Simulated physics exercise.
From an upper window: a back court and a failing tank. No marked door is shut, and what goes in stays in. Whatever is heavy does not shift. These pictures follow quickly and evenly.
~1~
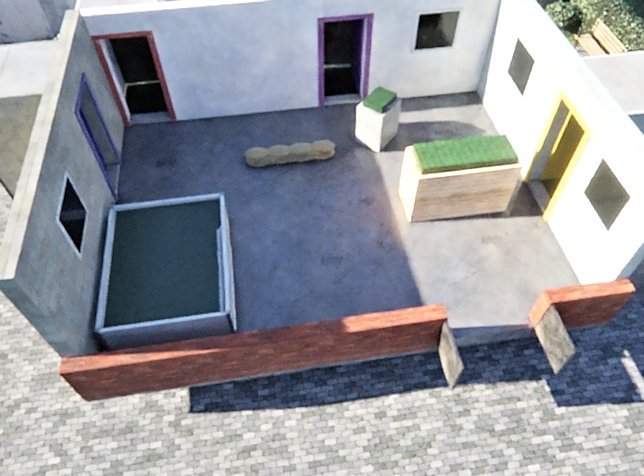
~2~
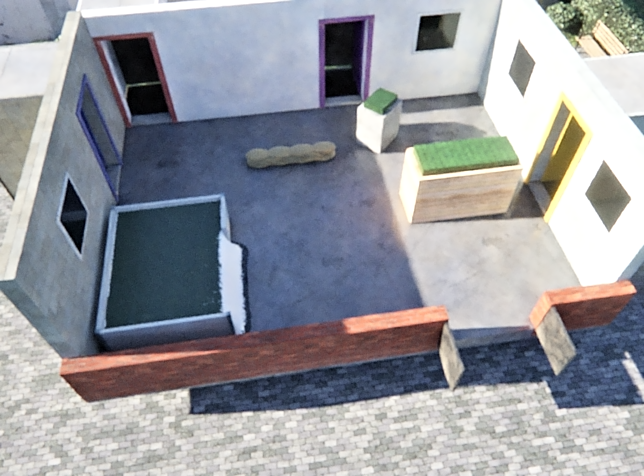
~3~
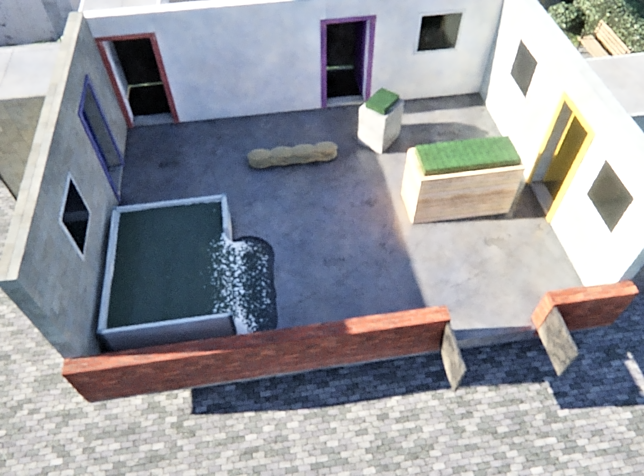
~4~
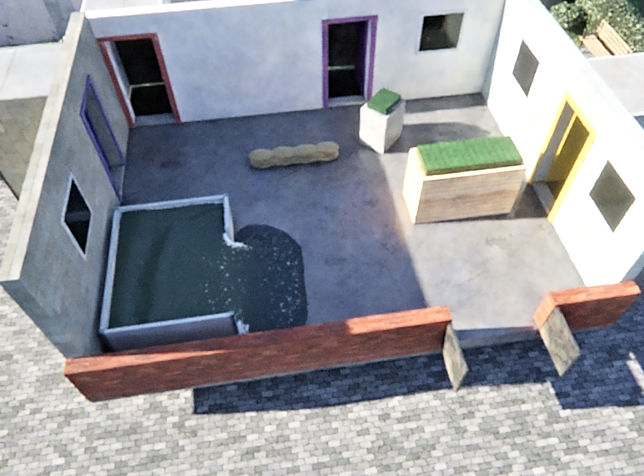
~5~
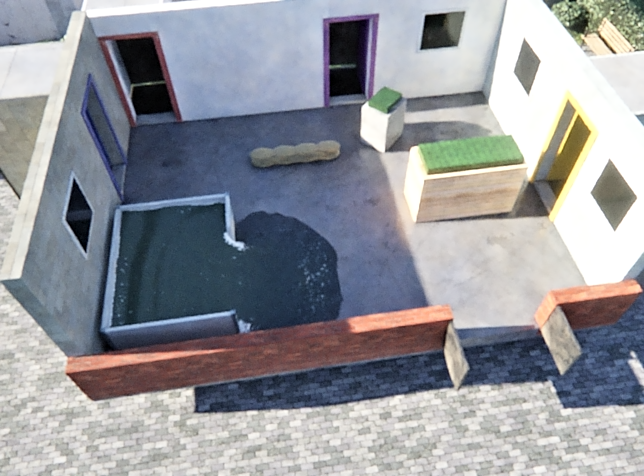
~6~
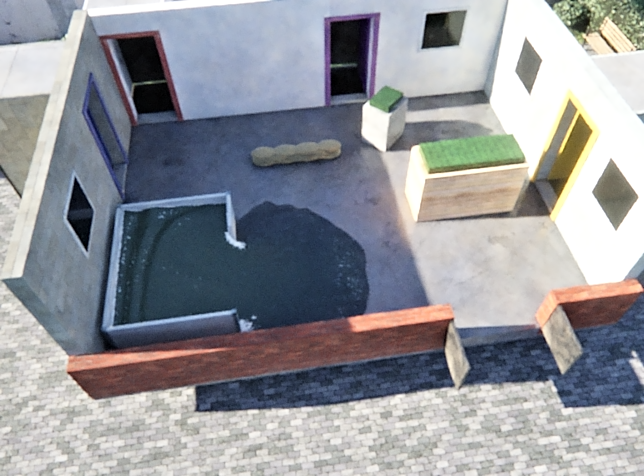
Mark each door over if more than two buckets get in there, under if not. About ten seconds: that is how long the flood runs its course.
Blue door - under; yellow door - over; purple door - under; red door - under.
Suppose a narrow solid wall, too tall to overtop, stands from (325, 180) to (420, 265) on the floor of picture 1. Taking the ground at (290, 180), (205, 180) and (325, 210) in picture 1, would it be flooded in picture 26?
Taking the three spots in turn, they are inundated, unwetted and inundated.
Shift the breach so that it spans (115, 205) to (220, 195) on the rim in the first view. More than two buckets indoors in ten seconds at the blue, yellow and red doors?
So, one after another, blue door overflows the mark, yellow door remains short, and red door overflows the mark.
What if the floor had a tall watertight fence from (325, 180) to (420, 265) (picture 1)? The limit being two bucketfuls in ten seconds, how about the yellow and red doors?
Taking them one at a time, the yellow door falls short of the limit and the red door falls short of the limit.
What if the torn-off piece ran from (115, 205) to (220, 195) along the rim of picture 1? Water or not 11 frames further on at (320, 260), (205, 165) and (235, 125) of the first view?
In turn: Untouched, then inundated, then inundated.
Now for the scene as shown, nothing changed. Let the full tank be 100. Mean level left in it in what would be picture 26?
Roughly 32 %.
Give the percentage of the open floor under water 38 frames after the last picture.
My estimate is roughly 65 percent.
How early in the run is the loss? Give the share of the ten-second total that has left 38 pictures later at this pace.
Note - share reached: 45 %.
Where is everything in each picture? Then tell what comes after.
In the first frame, the tank at (167, 259) is whole and still.
In the second frame, water pours out at (228, 283) and has run to (235, 246).
In the third frame, the front is at (249, 239), out from the gap at (230, 283).
In the fourth frame, water pours out at (232, 284) and has run to (291, 242).
In the fifth frame, water pours out at (233, 283) and has run to (330, 252).
In the sixth frame, water pours out at (234, 282) and has run to (358, 251).
A moment on, water covers 25 % of the floor; the blue door not reached, the yellow door not reached, the purple door not reached, the red door not reached.
Next, water covers 40 % of the floor; the blue door not reached, the yellow door not reached, the purple door not reached, the red door not reached.
Then, water covers 50 % of the floor; the blue door not reached, the yellow door under two buckets in, the purple door not reached, the red door not reached.
Later, water covers 65 % of the floor; the blue door not reached, the yellow door over two buckets in, the purple door not reached, the red door not reached.
In the end, water covers 80 % of the floor; the blue door not reached, the yellow door far over two buckets in, the purple door wet at the sill, nothing in, the red door not reached.
